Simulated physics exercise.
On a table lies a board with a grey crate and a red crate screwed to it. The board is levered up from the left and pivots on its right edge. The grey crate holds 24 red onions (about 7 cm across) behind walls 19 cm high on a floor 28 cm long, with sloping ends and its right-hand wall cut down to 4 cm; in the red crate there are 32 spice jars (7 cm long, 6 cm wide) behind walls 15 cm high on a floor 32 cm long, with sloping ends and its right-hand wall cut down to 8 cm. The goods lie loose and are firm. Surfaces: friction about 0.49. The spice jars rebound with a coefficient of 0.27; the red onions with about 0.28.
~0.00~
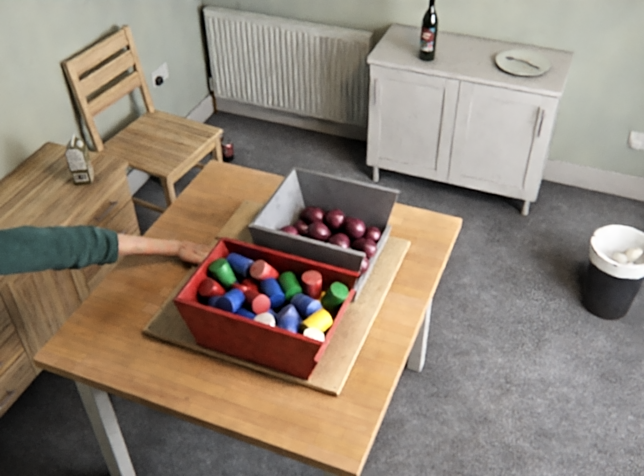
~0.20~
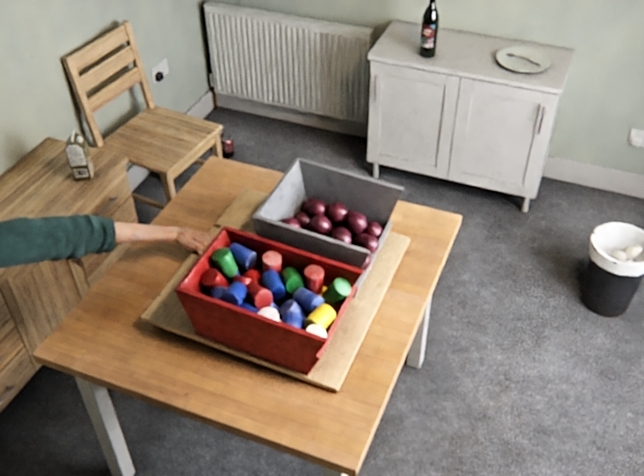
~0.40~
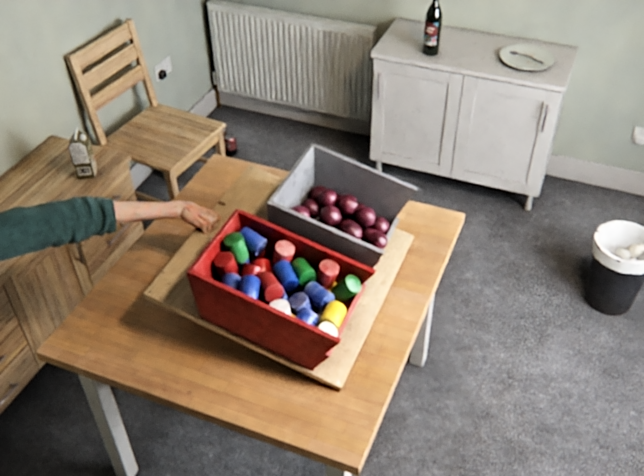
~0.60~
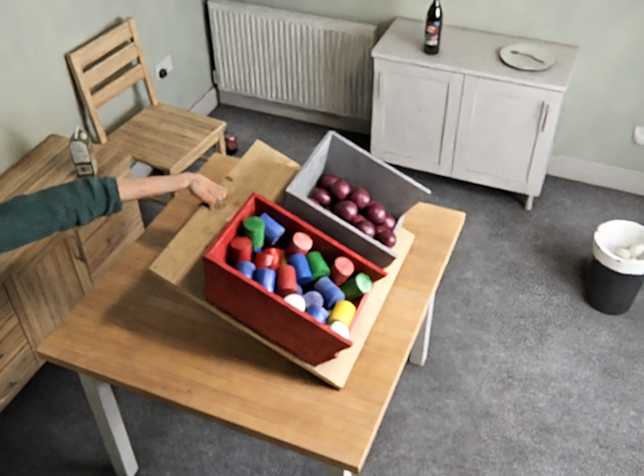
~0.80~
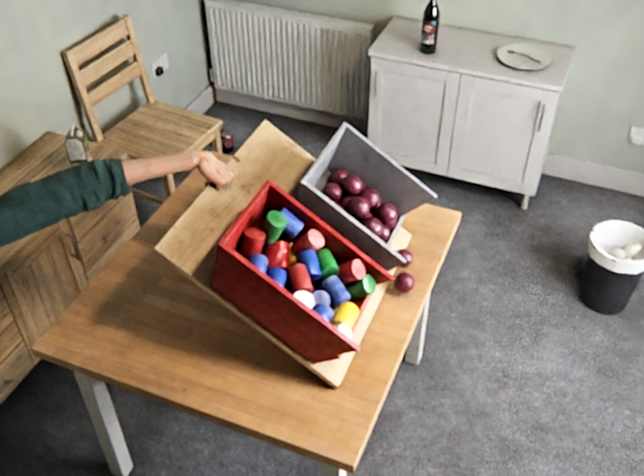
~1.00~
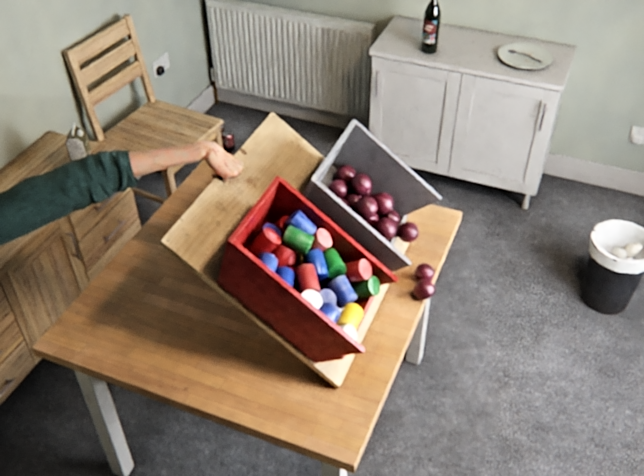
An arm in a green sleeve levering up a board's left side, tilting red and grey crates as dark red onions roll out.
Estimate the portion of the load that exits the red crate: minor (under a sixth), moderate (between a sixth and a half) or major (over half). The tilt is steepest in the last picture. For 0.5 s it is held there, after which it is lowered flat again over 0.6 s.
The loss from the red crate is minor.
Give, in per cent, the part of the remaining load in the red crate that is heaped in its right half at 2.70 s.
Some 50 % of what remains.
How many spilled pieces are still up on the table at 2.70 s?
Count of pieces: About 0.
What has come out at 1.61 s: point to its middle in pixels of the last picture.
Centre estimate: Around (462, 358).
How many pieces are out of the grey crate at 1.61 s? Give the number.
About: Grey crate 8.
After 1.27 s, tilt 36°; 5 of 24 out of the grey crate and 0 of 32 out of the red crate.
After 1.61 s, tilt 33°; 7 of 24 out of the grey crate and 0 of 32 out of the red crate.
After 2.09 s, tilt 0°; 7 of 24 out of the grey crate and 0 of 32 out of the red crate.
Outcome (at 2.70 s), 7 of 24 out of the grey crate and 0 of 32 out of the red crate. Asked share, 0 of 32, 0 per cent.
